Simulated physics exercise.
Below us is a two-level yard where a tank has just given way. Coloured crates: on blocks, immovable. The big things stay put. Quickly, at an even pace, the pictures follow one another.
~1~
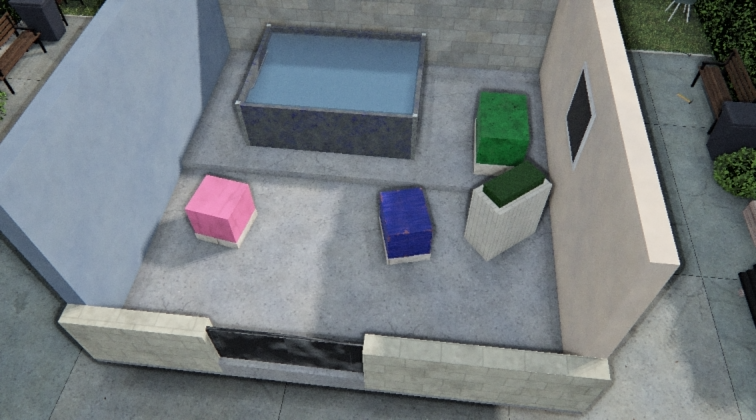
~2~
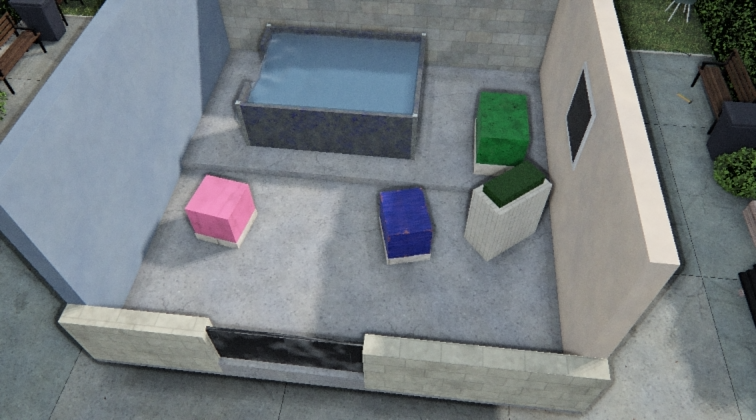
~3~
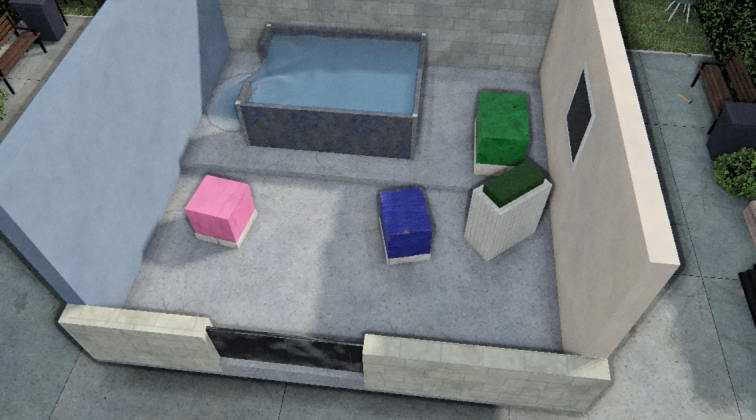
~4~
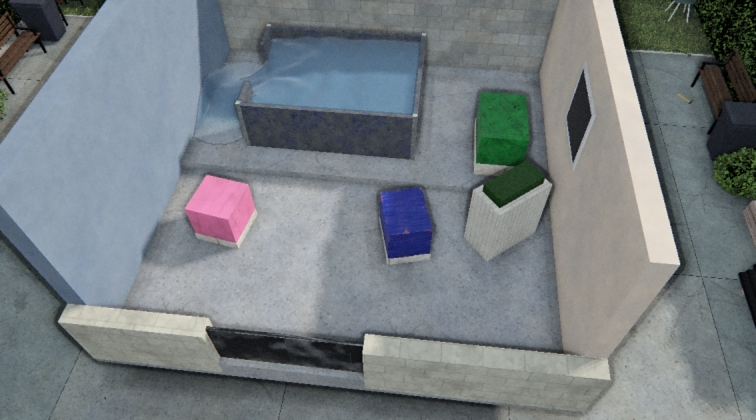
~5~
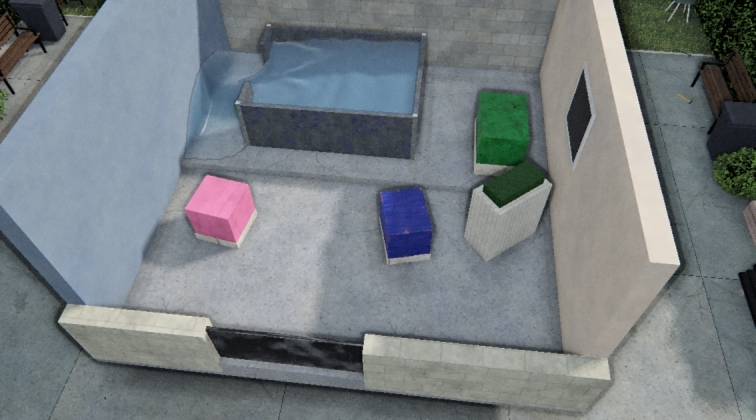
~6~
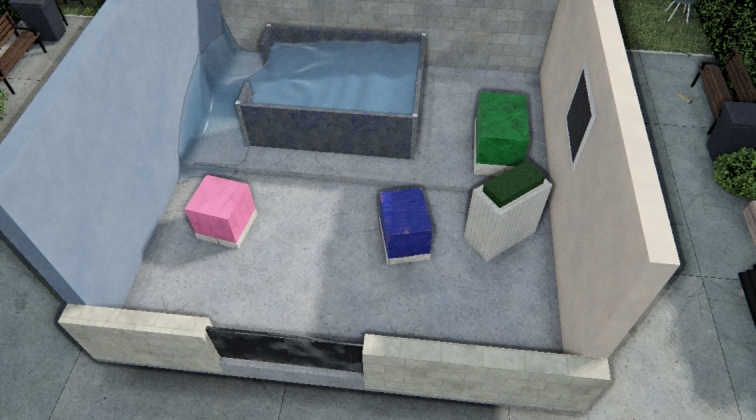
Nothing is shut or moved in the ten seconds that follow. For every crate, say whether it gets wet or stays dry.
Green crate: Dry; blue crate: Wet; pink crate: Wet.
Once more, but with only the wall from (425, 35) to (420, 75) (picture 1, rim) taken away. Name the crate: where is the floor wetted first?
The green crate.
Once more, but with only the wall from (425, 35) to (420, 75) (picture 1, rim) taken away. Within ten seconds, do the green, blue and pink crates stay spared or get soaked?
Result: Green crate is swamped; blue crate is swamped; pink crate is swamped.
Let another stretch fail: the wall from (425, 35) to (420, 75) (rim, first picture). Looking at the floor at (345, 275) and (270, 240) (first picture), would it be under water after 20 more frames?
Waterless, waterless.
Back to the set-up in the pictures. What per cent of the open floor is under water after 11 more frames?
It comes to 40 per cent.
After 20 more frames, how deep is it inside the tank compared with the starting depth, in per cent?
I'd say some 50 %.
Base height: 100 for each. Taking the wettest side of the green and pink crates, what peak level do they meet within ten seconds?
Peak levels: Approx. 60 % then 170 %.
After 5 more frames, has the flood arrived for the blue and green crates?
Briefly, blue: Not wet; green: Not wet.
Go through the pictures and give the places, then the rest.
The open tank at (337, 72) is whole and still, in the first frame.
Water pours out at (262, 90) and has run to a hidden place, in the second frame.
The front is at (223, 87), out from the gap at (263, 92), in the third frame.
Water pours out at (263, 93) and has run to (225, 66), in the fourth frame.
Water pours out at (263, 93) and has run to (231, 52), in the fifth frame.
Water pours out at (263, 92) and has run to (180, 179), in the sixth frame.
A moment on, water covers 20 % of the floor; the green crate not reached, the blue crate not reached, the pink crate water round its plinth.
Next, water covers 40 % of the floor; the green crate not reached, the blue crate water round its plinth, the pink crate water round its plinth.
Then, water covers 70 % of the floor; the green crate water round its plinth, the blue crate water round its plinth, the pink crate water round its plinth.
Later, water covers 90 % of the floor; the green crate water round its plinth, the blue crate water round its plinth, the pink crate water round its plinth.
In the end, water covers 100 % of the floor; the green crate stayed above the water, the blue crate was topped, the pink crate was topped.
